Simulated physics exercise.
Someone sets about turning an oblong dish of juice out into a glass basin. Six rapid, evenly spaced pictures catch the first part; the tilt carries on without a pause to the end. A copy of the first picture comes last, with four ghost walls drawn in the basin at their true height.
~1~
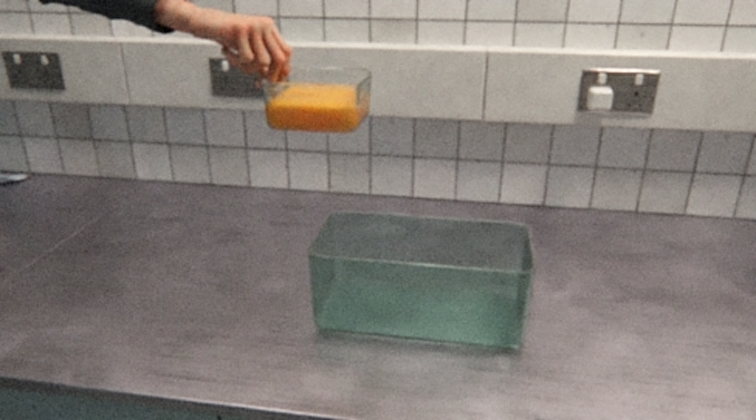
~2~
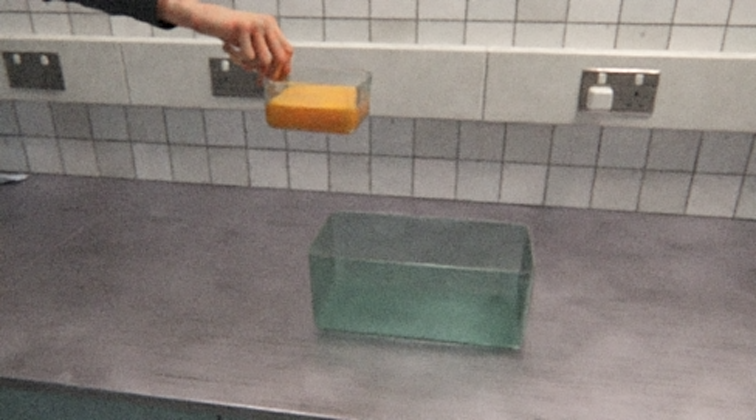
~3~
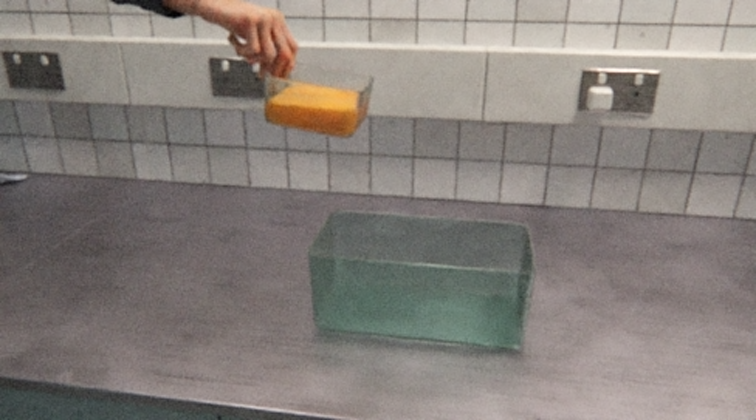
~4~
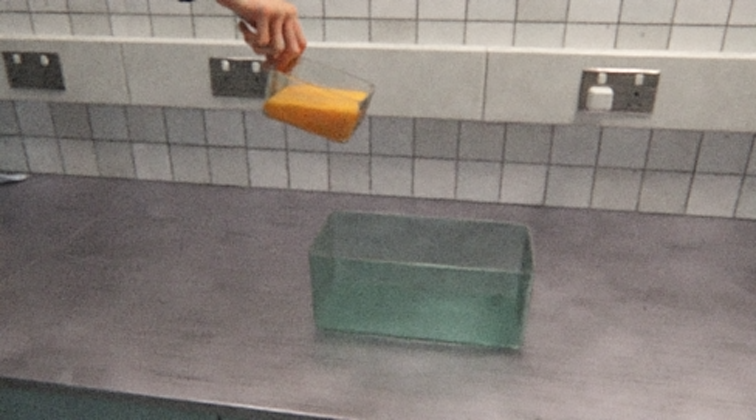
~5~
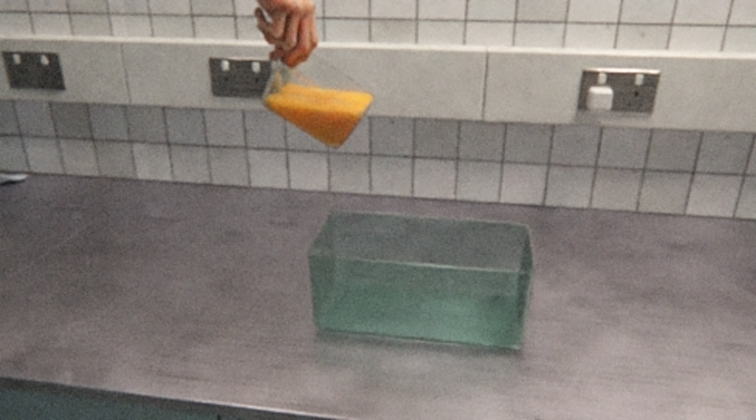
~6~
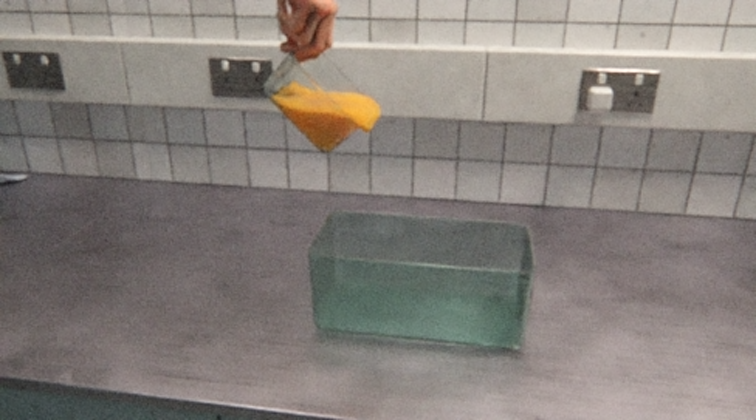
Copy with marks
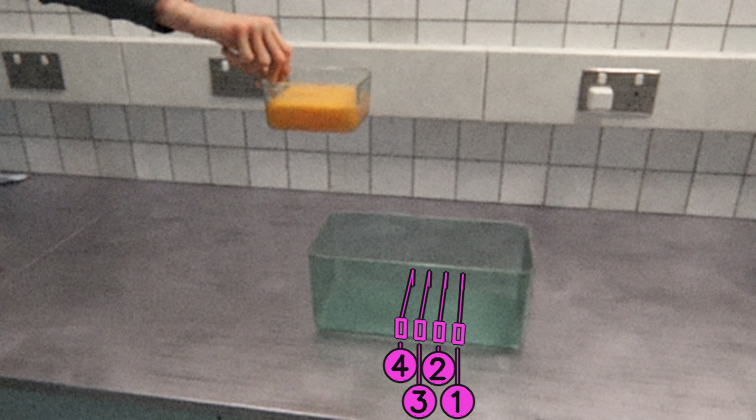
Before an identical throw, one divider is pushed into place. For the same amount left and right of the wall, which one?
4 beats the others.
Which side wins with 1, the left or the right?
The left side.
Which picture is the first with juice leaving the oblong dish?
Picture 6.
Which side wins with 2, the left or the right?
The left one.
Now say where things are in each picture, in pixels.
The first picture shows upright, lip at (363, 77); basin from (315, 325) to (524, 346); nothing has left yet.
The second picture shows tipped about 2°, lip at (364, 78); nothing has left yet.
The third picture shows tipped about 8°, lip at (366, 84); nothing has left yet.
The fourth picture shows tipped about 18°, lip at (368, 92); nothing has left yet.
The fifth picture shows tipped about 31°, lip at (369, 103); nothing has left yet.
The sixth picture shows tipped about 45°, lip at (366, 116); juice is over the lip, down to (370, 124).
In magenta, 1 at (457, 348); 2 at (438, 346); 3 at (419, 344); 4 at (400, 343).
With 1, about 82 % ends left of the wall and 16 % right of it.
With 2, about 83 % ends left of the wall and 14 % right of it.
With 3, about 84 % ends left of the wall and 14 % right of it.
With 4, about 48 % ends left of the wall and 51 % right of it.
